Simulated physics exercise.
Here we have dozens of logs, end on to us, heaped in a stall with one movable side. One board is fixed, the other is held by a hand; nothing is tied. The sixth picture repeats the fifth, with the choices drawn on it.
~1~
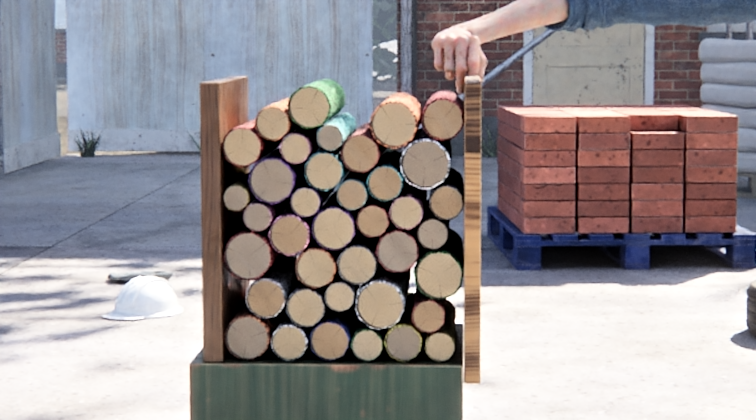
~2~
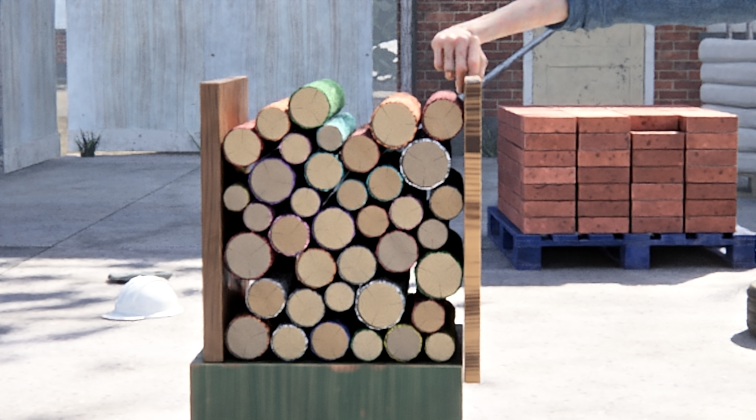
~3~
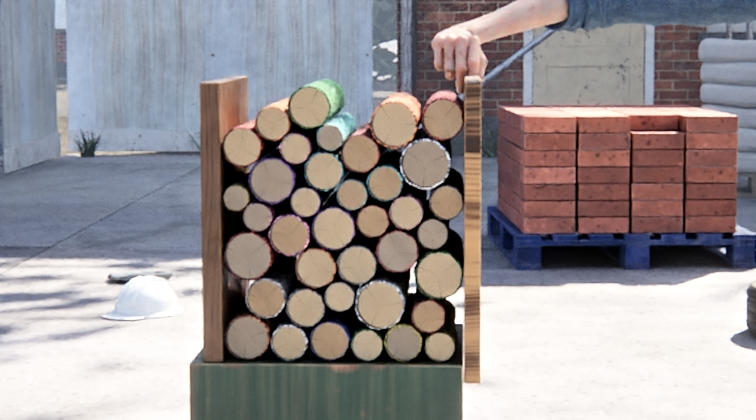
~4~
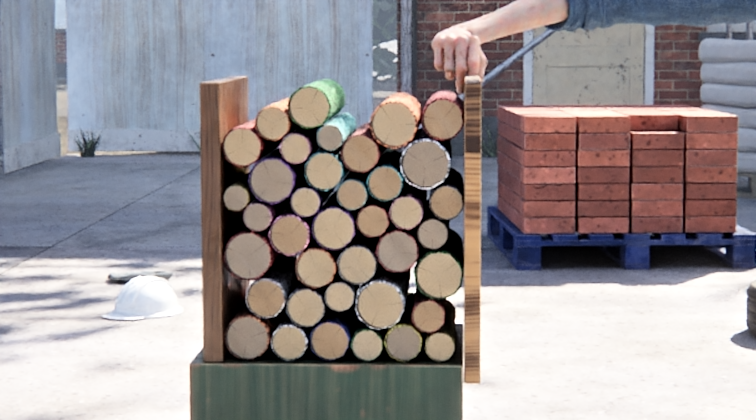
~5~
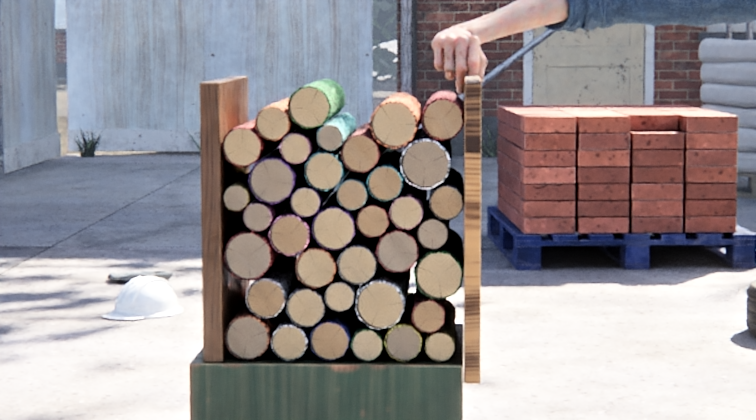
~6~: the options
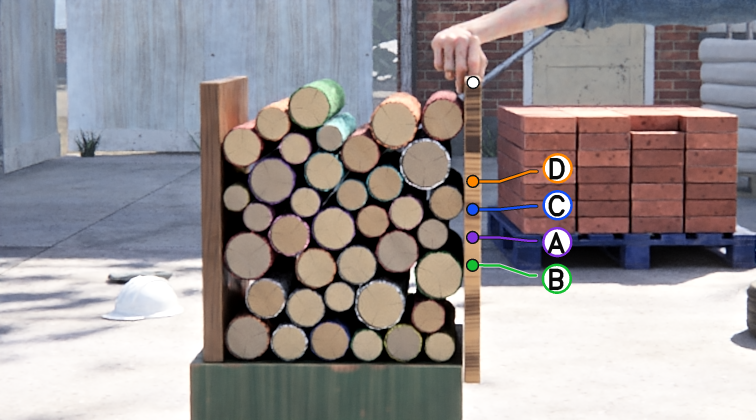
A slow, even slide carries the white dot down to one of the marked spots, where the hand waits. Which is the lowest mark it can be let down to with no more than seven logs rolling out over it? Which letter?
Mark A is as low as it can go.
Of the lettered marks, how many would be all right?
Three of them.
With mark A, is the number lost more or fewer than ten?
Fewer than ten.
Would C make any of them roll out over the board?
At C: Yes.
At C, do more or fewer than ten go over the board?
At C, fewer than ten.
On the marked copy, A at (472, 238); B at (472, 266); C at (473, 210); D at (473, 182); the white dot at (473, 83).
Taking A. A third of the way, top of the board (465, 150).
Two thirds of the way, top of the board (464, 228).
When it is over, top of the board (464, 237), about four out over the board.
As for the rest, B more than seven out over the board; C one out over the board; D none out over the board.
